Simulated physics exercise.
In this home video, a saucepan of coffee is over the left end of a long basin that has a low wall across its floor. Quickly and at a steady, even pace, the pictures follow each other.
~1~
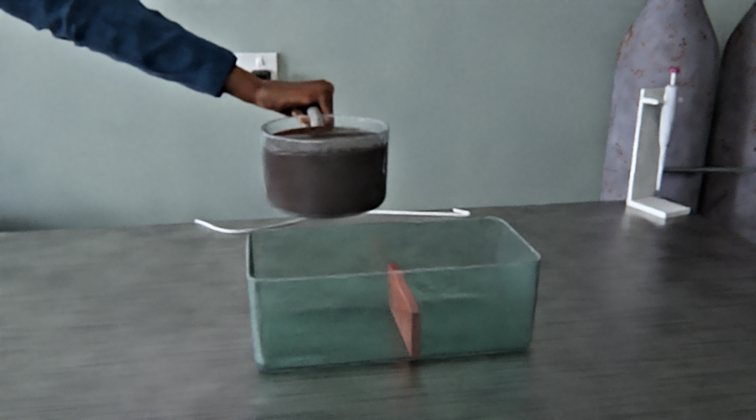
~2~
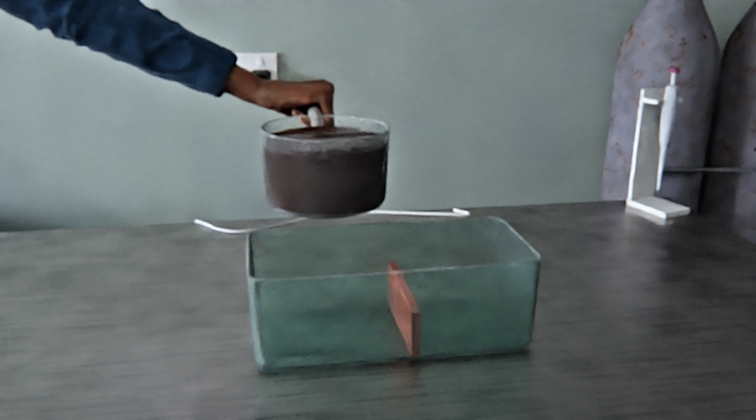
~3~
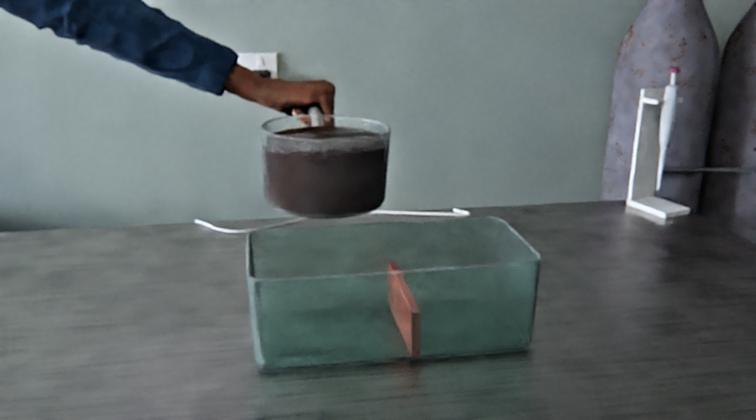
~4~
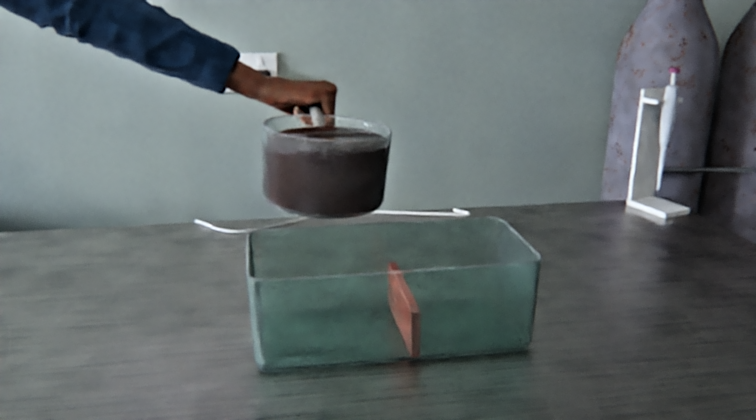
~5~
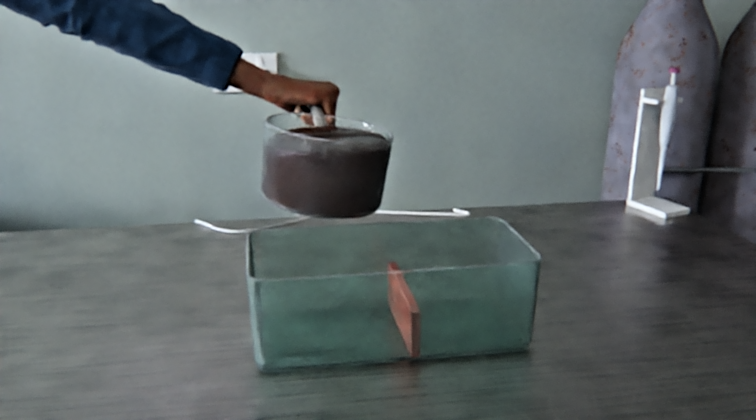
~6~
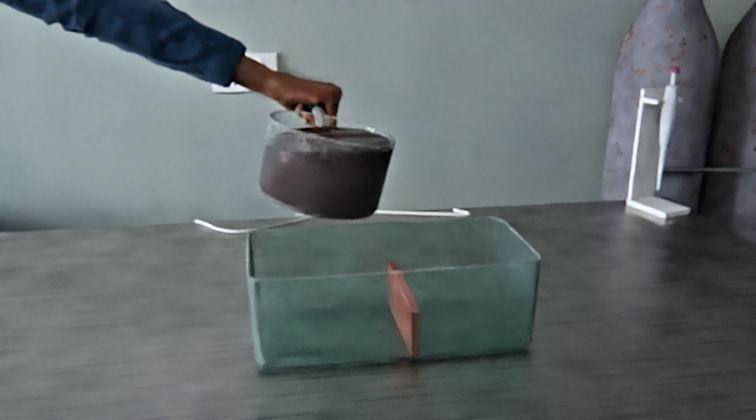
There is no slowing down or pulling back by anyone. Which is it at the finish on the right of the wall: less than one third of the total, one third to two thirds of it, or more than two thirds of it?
At the finish the right of the wall has more than two thirds of the total.
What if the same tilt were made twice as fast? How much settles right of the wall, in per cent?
Roughly 60 in a hundred.
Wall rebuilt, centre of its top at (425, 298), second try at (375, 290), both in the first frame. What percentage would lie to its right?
The first gives 60 %, the second 95 %.
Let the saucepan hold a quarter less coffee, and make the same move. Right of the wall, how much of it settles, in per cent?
Roughly 70 in a hundred.
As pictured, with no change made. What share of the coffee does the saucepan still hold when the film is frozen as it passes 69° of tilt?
Around 60 in a hundred has not poured out yet.
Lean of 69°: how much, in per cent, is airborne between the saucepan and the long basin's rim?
It's close to 25 per cent.
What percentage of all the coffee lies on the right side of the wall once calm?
That share comes out near 80 percent.
A moment on, the tilt is 69° and 59 per cent is still to pour, 0 is left of the wall and 16 right of it.
Next, the tilt is 103° and 11 per cent is still to pour, 8 is left of the wall and 76 right of it.
Then the tilt is 110° and 0 per cent is still to pour, 20 is left of the wall and 79 right of it.
Later the tilt is 110° and 0 per cent is still to pour, 21 is left of the wall and 79 right of it.
In the end 21 per cent lies left of the wall, 79 right of it and 0 outside.
